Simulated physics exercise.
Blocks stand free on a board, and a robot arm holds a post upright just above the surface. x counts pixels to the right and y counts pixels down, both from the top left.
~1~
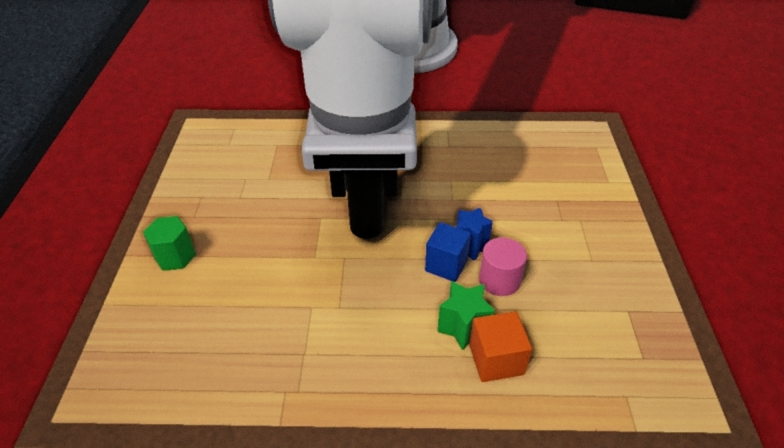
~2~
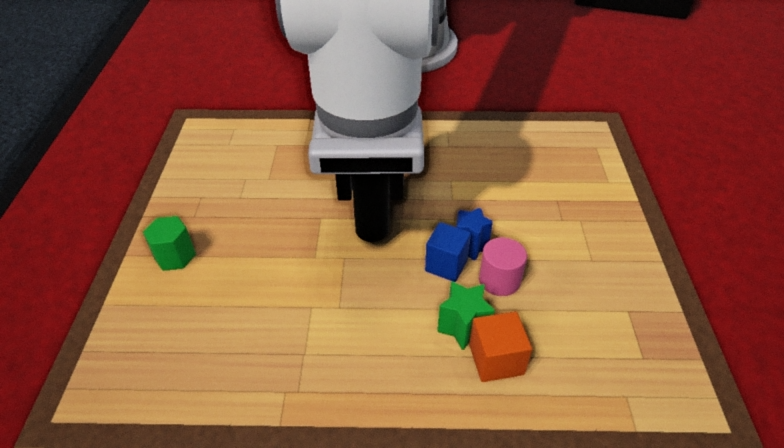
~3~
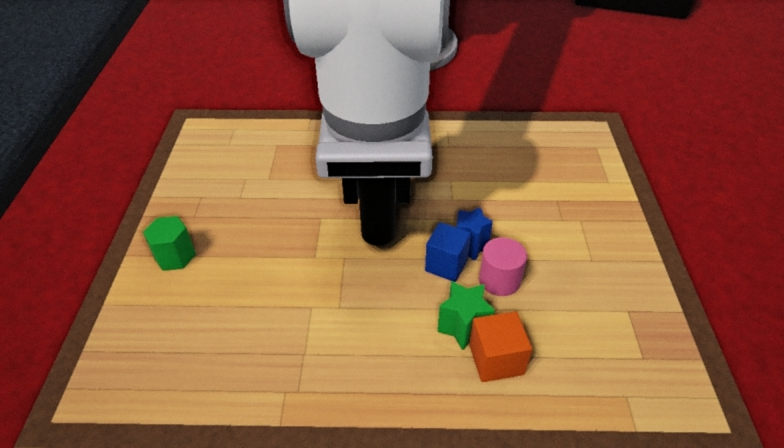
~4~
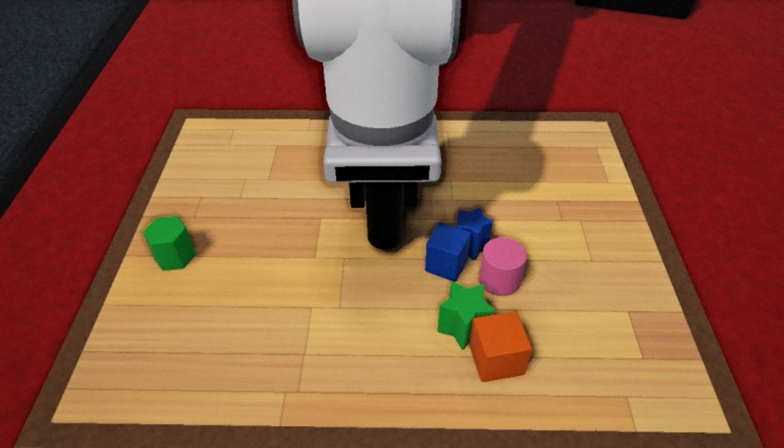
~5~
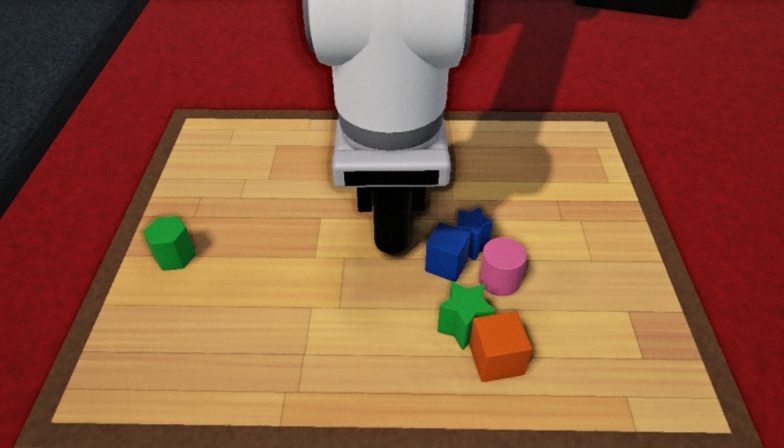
A wooden board with a dark border lies on a red surface, seen from above and in front by a camera that stays still. A green block sits alone at the left, while a blue cube, a blue star, a pink cylinder, a green star and an orange cube cluster right of centre. The white robot arm holding a black post slides it slightly rightward and nearer, and the blocks remain still.
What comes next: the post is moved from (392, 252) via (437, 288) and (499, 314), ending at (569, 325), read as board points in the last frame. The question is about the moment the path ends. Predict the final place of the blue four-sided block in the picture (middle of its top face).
I'd place it at (475, 246), taking the centre of its top.
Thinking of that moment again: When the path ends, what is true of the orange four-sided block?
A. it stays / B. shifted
The answer is B.
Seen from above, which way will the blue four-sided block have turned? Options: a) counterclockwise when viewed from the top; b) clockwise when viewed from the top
a: Counterclockwise when viewed from the top.
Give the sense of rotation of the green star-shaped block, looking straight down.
Looking down, it rotates clockwise.
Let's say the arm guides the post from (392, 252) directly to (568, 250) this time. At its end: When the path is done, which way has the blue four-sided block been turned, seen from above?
From the top, the block rotates clockwise.
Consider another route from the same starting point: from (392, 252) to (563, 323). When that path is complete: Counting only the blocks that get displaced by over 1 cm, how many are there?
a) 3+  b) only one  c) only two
The correct letter is c.
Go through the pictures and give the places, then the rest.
In the first picture, post's lower end (367, 227); blue four-sided block (449, 238); green star-shaped block (467, 300); orange four-sided block (502, 333); pink round block (505, 252).
In the second picture, post (372, 230); blocks still.
In the third picture, post (378, 234); blocks still.
In the fourth picture, post (385, 237); blocks still.
In the fifth picture, post (392, 241); blue four-sided block (449, 238); green star-shaped block (467, 300); orange four-sided block (502, 333); pink round block (505, 252).
The first path, step by step. One third of the way, post (438, 278); blue four-sided block (469, 246), turned 55° anticlockwise; pink round block (516, 251).
Two thirds of the way, post (501, 304); blue four-sided block (476, 246), turned 80° anticlockwise; green star-shaped block (475, 310), turned 30° clockwise; orange four-sided block (508, 348), turned 15° anticlockwise; pink round block (521, 250).
At the end, post (573, 314); blue four-sided block (476, 246), turned 80° anticlockwise; green star-shaped block (475, 310), turned 30° clockwise; orange four-sided block (508, 348), turned 15° anticlockwise; pink round block (521, 250).
